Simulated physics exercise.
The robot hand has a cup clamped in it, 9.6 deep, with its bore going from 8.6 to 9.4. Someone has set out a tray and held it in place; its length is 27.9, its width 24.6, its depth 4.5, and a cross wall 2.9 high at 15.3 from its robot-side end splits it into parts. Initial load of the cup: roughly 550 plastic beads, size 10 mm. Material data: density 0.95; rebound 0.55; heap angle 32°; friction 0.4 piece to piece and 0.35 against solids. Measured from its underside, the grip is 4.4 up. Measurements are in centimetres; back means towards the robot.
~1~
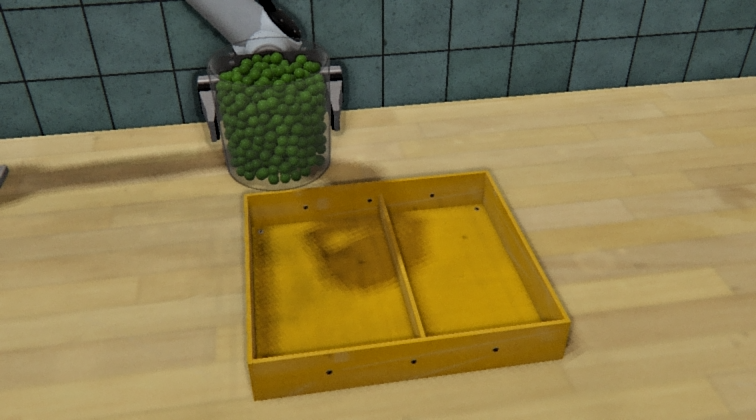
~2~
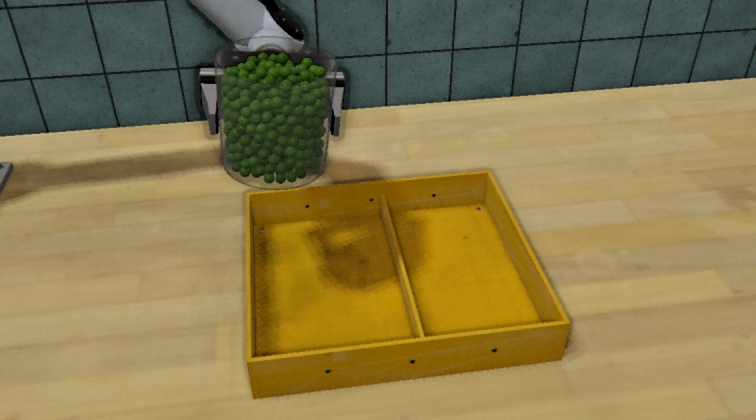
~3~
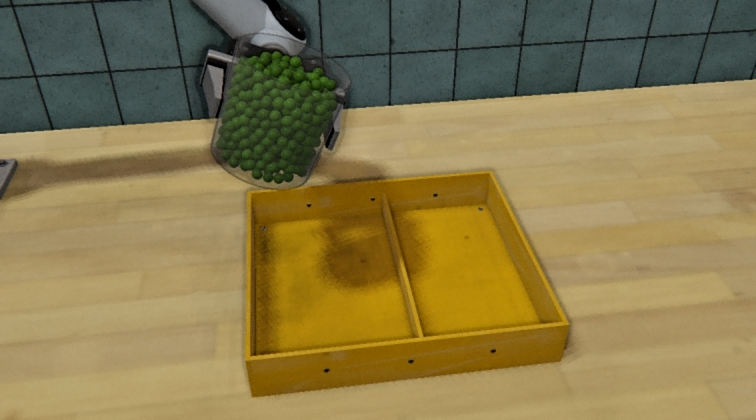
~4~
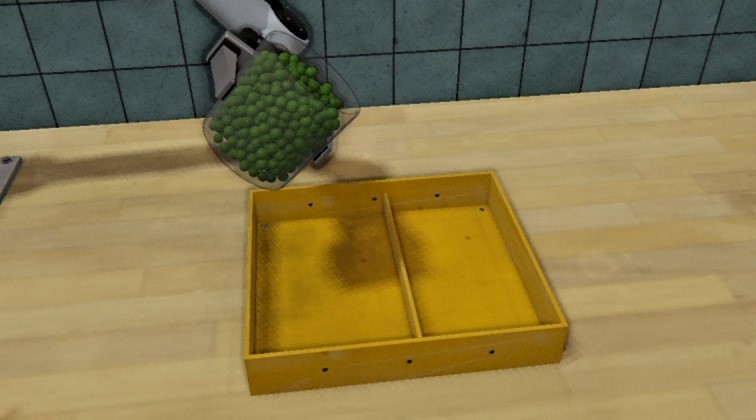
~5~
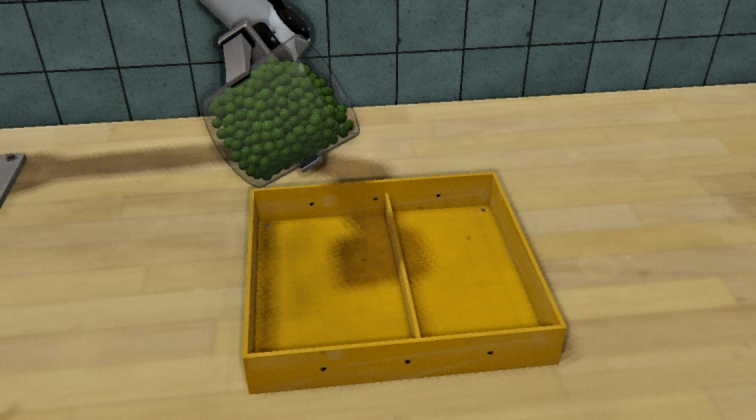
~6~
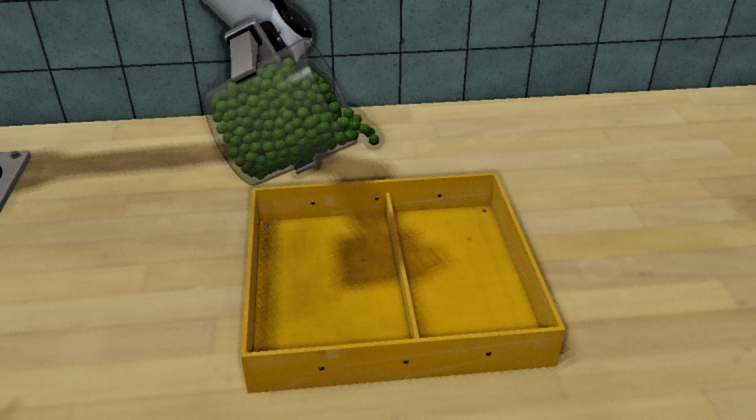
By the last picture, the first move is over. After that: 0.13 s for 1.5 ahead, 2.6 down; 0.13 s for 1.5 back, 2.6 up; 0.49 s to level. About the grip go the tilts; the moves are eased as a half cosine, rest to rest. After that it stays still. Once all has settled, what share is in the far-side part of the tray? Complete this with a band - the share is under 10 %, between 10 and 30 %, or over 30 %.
The share is under 10 %.
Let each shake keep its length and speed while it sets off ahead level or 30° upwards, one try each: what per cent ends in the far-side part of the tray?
Some 10 and 15 per cent.
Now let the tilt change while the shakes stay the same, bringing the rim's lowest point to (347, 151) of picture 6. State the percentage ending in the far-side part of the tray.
My estimate is some 20 per cent.
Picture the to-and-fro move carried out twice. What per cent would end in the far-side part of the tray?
In that case, some 5 per cent.
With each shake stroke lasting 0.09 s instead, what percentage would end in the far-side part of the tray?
That change gives some 10 percent.
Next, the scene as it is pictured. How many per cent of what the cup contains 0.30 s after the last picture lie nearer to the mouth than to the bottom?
Roughly 45 per cent.
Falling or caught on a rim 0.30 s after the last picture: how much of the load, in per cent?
My guess is some 3 in a hundred.
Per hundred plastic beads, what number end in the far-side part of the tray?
Some 5 percent.
Then, 0.30 s on, tilted 64° forward, highest piece 24 above the table; 519 in the cup, 10 in the far-side part, 1 in the robot-side part, 16 in flight or on a rim.
Then, 0.60 s on, tilted 14° forward, highest piece 26 above the table; 510 in the cup, 17 in the far-side part, 16 in the robot-side part, 2 on the table or floor, 1 in flight or on a rim.
Then, 0.95 s on, level, highest piece 26 above the table; 510 in the cup, 19 in the far-side part, 15 in the robot-side part, 2 on the table or floor.
Then, 2.00 s on, level, highest piece 26 above the table; 510 in the cup, 19 in the far-side part, 15 in the robot-side part, 2 on the table or floor.
In the end, 510 in the cup, 19 in the far-side part, 15 in the robot-side part, 2 on the table or floor. That is 3 % in the far-side part of the tray.
